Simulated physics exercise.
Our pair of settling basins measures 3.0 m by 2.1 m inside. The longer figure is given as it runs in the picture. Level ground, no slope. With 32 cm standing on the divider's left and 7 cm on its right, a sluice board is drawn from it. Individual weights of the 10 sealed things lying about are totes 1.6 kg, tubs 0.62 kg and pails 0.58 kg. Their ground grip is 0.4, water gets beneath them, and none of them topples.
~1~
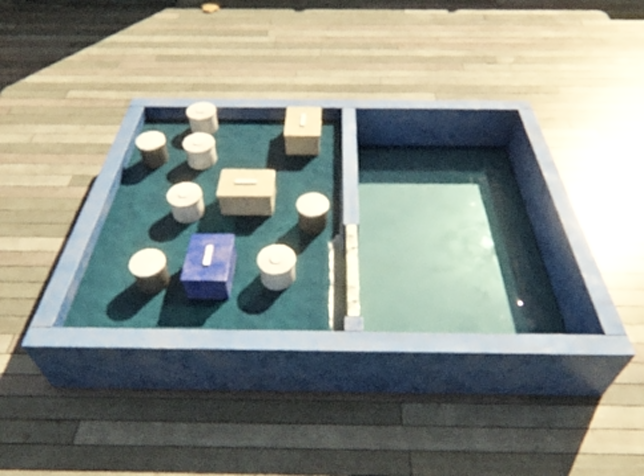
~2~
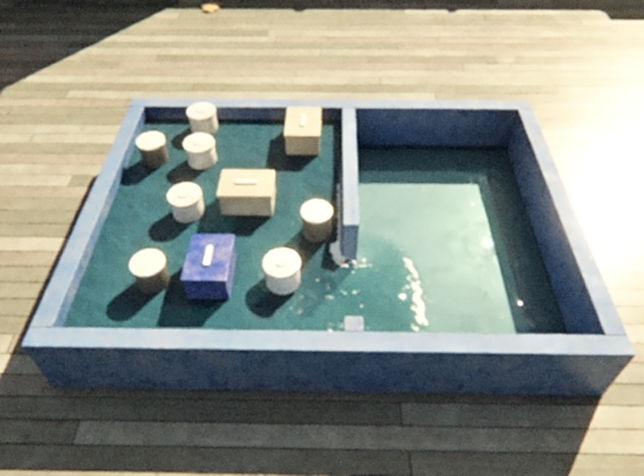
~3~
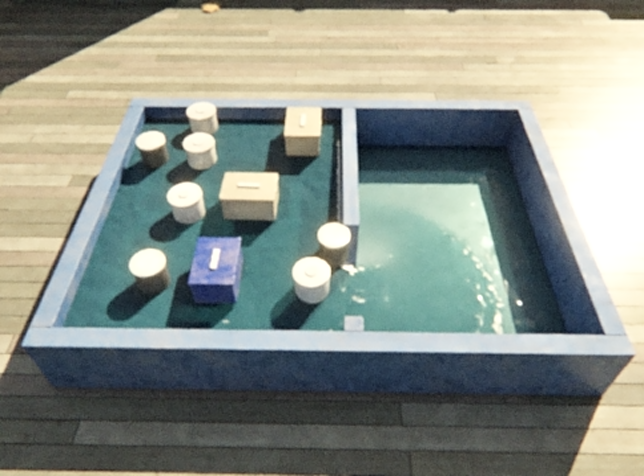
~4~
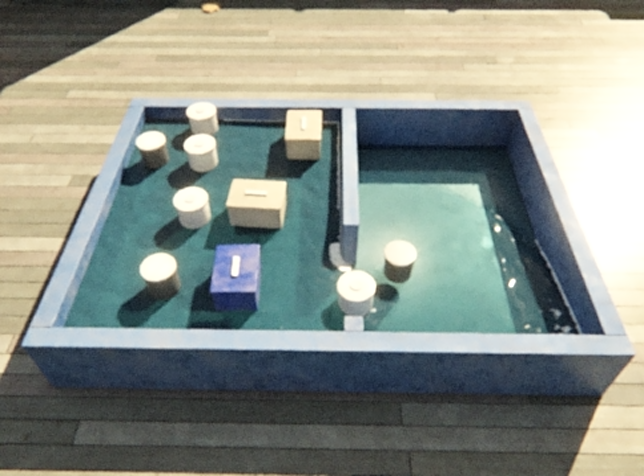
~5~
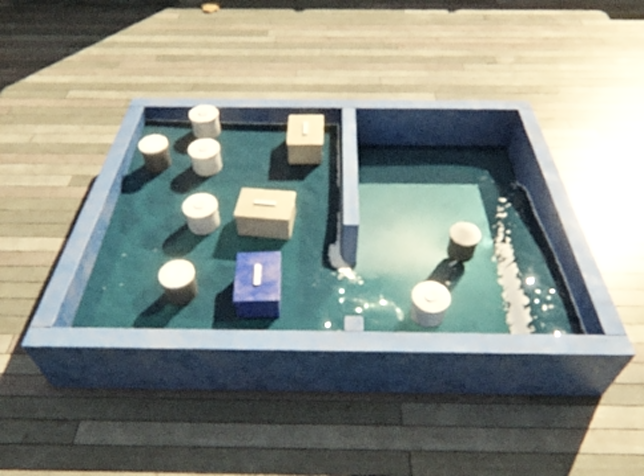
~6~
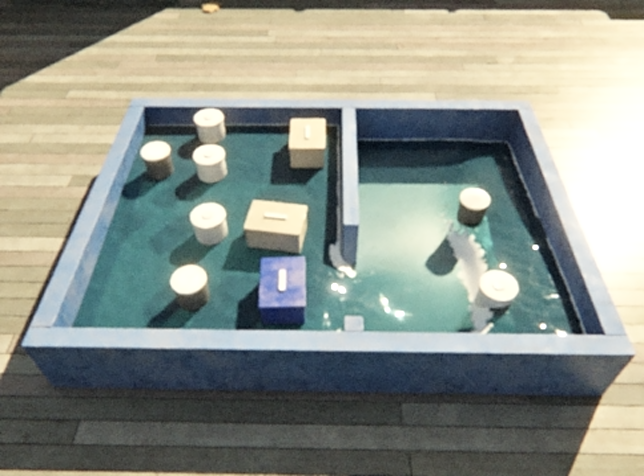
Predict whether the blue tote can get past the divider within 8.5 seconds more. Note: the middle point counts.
By then the blue tote is on the far side.
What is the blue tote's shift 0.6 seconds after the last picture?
It has shifted about 80 cm.
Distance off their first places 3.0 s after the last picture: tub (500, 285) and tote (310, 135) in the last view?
Respectively 150 and 30 centimetres.
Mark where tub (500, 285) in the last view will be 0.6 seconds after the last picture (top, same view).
It ends up close to (528, 232).
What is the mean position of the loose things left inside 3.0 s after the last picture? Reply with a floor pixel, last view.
Around (312, 218).
Then, 0.6 s after the last picture the blue tote is near (356, 293), 0.9 m from its start, afloat; 3 of 10 are over the mark; 10 afloat.
Then, 3.0 s after the last picture the blue tote is near (406, 175), 1.5 m from its start, afloat; 4 of 10 are over the mark; 10 afloat.
Then, 5.5 s after the last picture the blue tote is near (501, 184), 2.1 m from its start, afloat; 4 of 10 are over the mark; 10 afloat.
Then, 8.5 s after the last picture the blue tote is near (456, 235), 1.5 m from its start, afloat; 4 of 10 are over the mark; 10 afloat.
